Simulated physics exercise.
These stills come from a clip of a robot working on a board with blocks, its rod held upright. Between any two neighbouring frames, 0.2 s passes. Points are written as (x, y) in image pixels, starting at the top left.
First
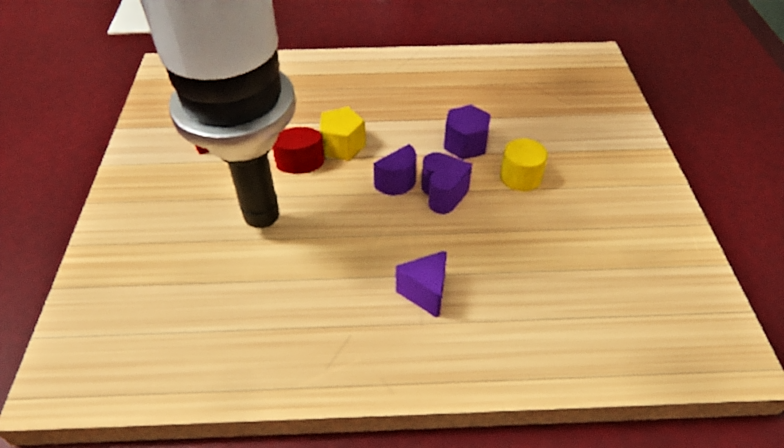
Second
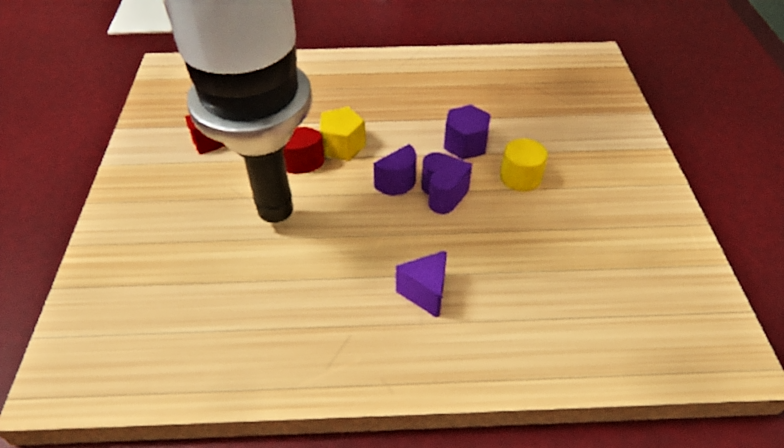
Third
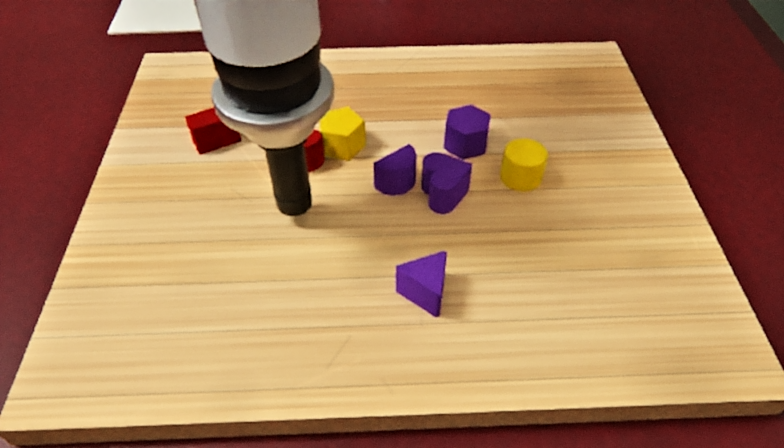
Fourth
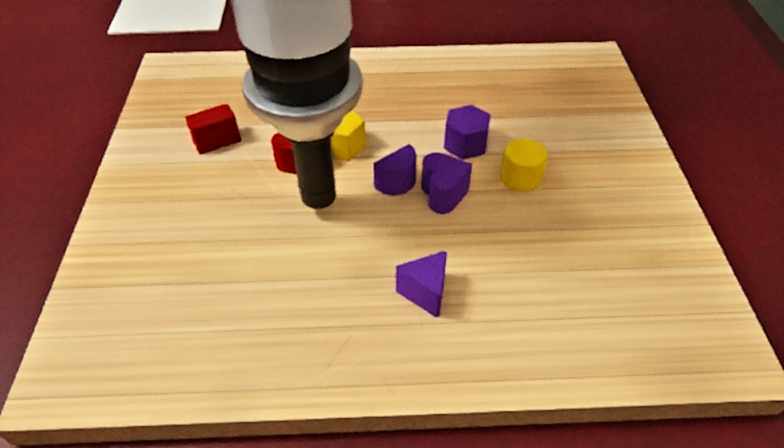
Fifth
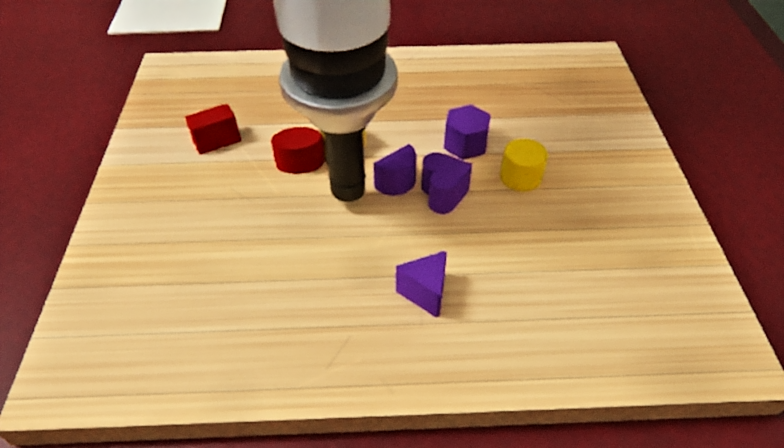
Robot arm with a dark rod gliding right above a wooden board, passing red and yellow blocks toward purple ones, all staying still.
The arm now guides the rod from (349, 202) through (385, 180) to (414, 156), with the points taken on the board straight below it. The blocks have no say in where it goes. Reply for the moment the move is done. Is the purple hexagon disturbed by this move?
Put simply, it stays right there.
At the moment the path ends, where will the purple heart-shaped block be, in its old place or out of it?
At the moment the path ends, the purple heart-shaped block no longer stands where it did.
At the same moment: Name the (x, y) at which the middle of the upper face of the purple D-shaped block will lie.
Close to (450, 138).
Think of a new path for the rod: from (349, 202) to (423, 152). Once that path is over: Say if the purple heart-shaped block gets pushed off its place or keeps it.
It will end up elsewhere.
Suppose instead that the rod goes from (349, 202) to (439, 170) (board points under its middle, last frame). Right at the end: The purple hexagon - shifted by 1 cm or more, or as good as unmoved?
It is moved off its spot.
The first path, step by step. Halfway along, rod at (386, 168); purple D-shaped block at (425, 148), turned 20° clockwise; purple heart-shaped block at (455, 169), turned 25° clockwise.
At the end, rod at (415, 144); purple D-shaped block at (450, 138), turned 75° clockwise; purple heart-shaped block at (459, 169), turned 45° clockwise; purple hexagon in place.
